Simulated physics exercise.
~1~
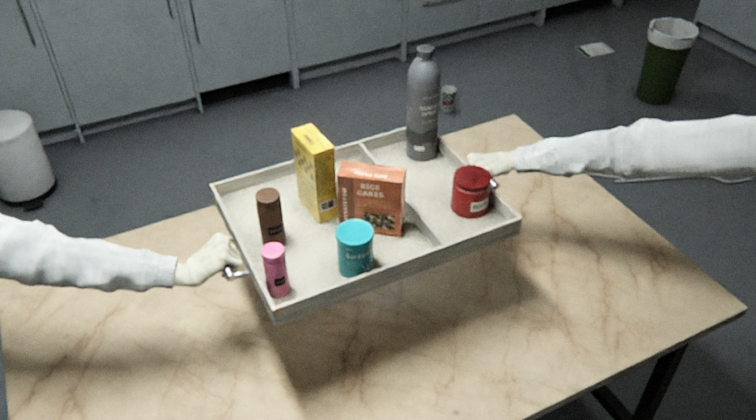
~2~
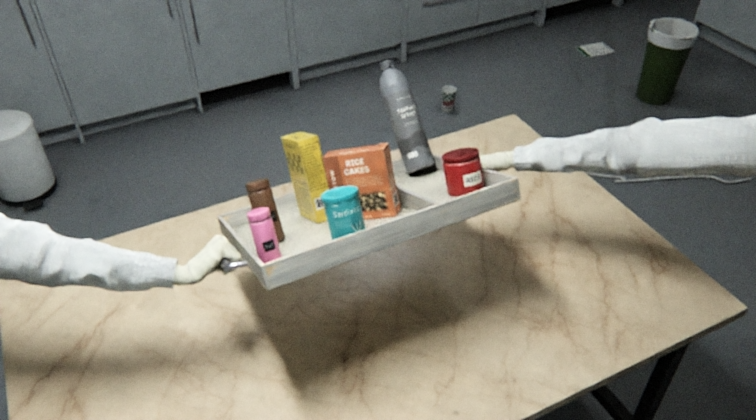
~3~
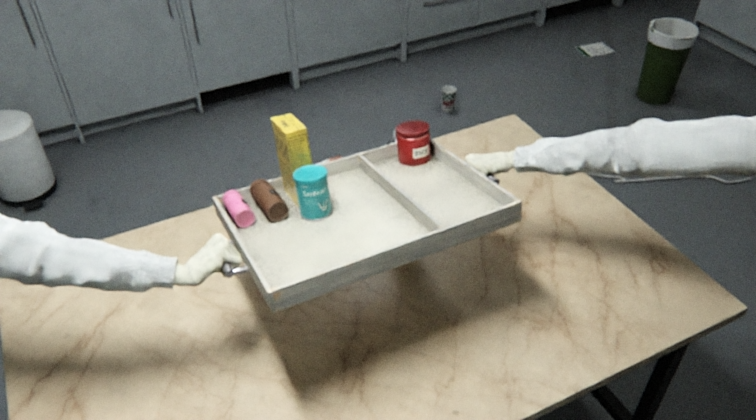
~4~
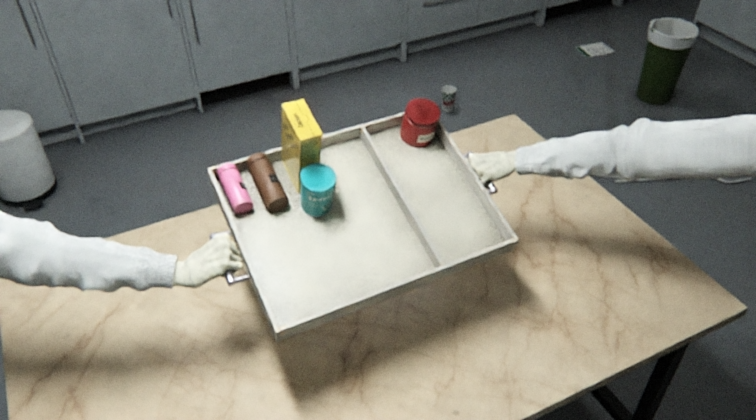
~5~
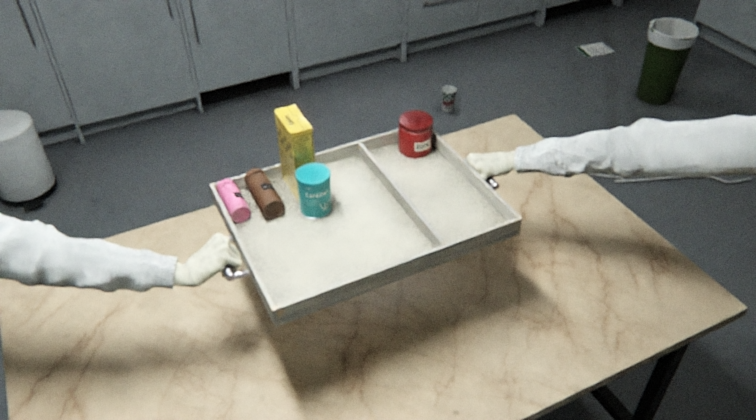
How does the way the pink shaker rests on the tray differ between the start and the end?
At the start the pink shaker stands upright near the left front corner of the tray. By the end it is lying on its side, farther back along the left side.
A pale carrying tray, held by two gloved hands above a marbled table in a grey room and seen from above, carries a yellow packet, an orange packet, a grey bottle and a red jar, with brown and pink shakers at the left and a turquoise tin in front. The hands tip its far side down, and the things lean and slide that way. The shakers fall over, while the bottle and orange packet go off the far edge. The tray then swings back, near edge down, and returns towards level. The shakers end lying down, with the yellow packet, tin and jar still upright.
